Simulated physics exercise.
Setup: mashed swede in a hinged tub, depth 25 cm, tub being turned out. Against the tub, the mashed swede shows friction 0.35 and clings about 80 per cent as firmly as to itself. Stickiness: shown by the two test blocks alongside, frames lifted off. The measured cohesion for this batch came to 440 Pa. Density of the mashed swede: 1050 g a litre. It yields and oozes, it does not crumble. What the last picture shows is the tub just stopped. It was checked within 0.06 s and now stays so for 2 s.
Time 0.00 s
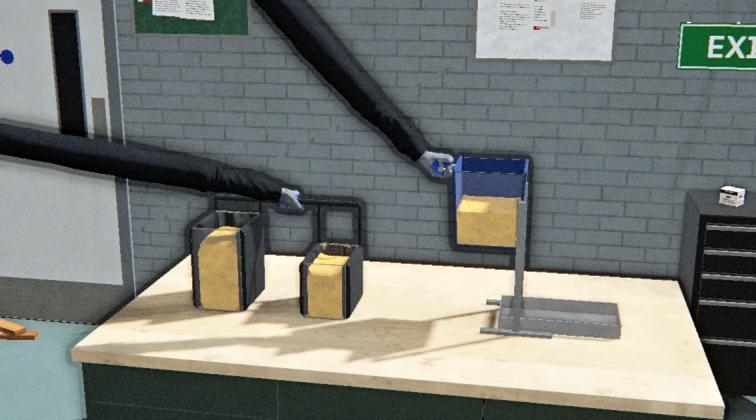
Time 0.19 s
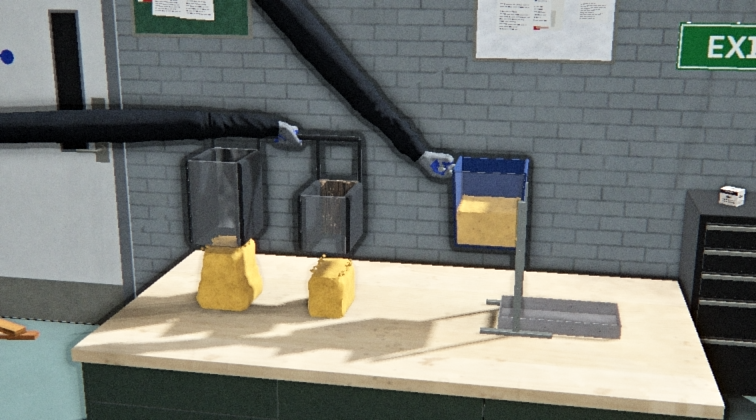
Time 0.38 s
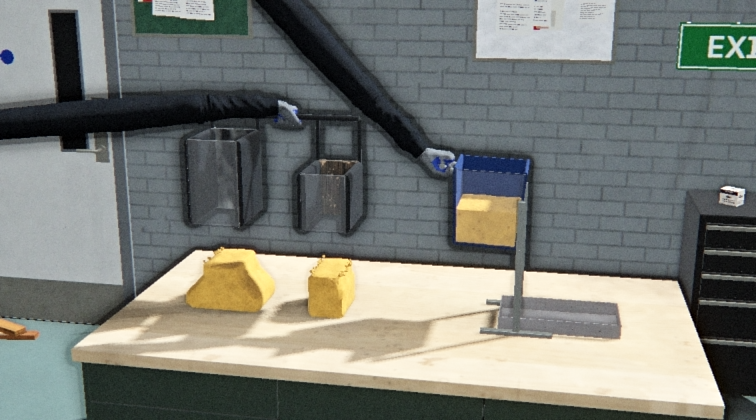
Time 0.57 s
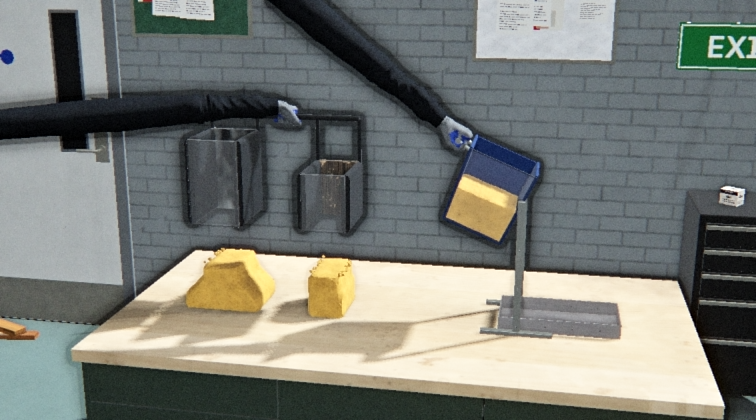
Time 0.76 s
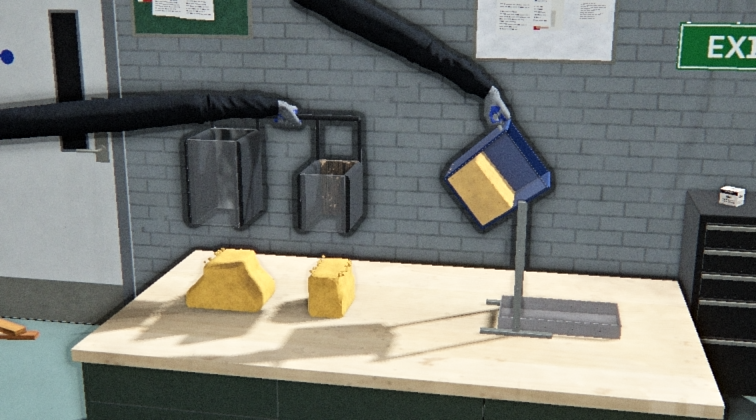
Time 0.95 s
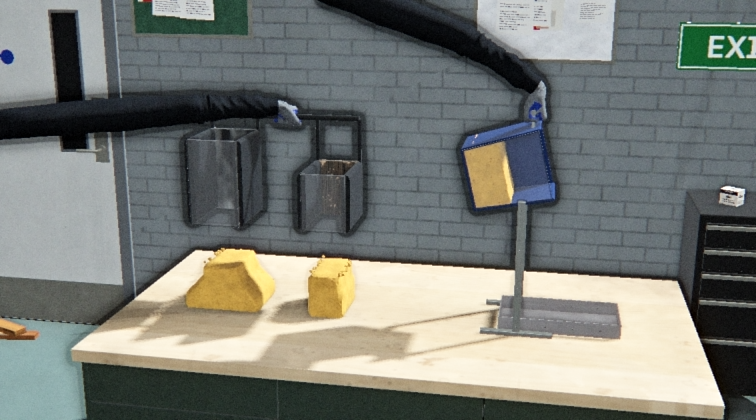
Gloved arms lifting two clear moulds off yellow mash blocks, the taller one slumping, then tilting a blue tub of mash clockwise.
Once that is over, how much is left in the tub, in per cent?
100 %.
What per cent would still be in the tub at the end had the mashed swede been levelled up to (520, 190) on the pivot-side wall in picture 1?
Result: Approx. 100 % remaining in tub.
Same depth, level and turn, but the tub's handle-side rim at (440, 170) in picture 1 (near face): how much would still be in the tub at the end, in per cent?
100 %, roughly.
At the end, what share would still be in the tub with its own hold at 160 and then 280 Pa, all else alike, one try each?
You'd see 100 percent the first time and 100 percent the second.
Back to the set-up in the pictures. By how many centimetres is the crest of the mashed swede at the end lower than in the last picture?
The top ends up some 0 cm below its level in the last picture.
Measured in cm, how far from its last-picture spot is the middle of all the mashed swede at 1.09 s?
Roughly 0 cm.
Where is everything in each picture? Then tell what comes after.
Handle-side rim at (455, 171), tilt 0 degrees; top of the mashed swede at (464, 211); blocks stand 25 cm, 16 cm (left to right), in the first frame.
Handle-side rim at (455, 171), tilt 0 degrees; top of the mashed swede at (464, 211); blocks stand 22 cm, 16 cm (left to right), in the second frame.
Handle-side rim at (457, 169), tilt 2 degrees; top of the mashed swede at (461, 209); blocks stand 17 cm, 16 cm (left to right), in the third frame.
Handle-side rim at (473, 149), tilt 22 degrees; top of the mashed swede at (458, 188); blocks stand 17 cm, 15 cm (left to right), in the fourth frame.
Handle-side rim at (507, 132), tilt 52 degrees; top of the mashed swede at (473, 161); blocks stand 17 cm, 15 cm (left to right), in the fifth frame.
Handle-side rim at (540, 132), tilt 76 degrees; top of the mashed swede at (495, 145); blocks stand 17 cm, 15 cm (left to right), in the sixth frame.
After 1.09 s, the tub is at 76 degrees and holds 100 %.
After 1.26 s, the tub is at 76 degrees and holds 100 %.
After 1.43 s, the tub is at 76 degrees and holds 100 %.
After 1.60 s, the tub is at 76 degrees and holds 100 %.
After 2.95 s, at the end, the tub is at 76 degrees and holds 100 %.
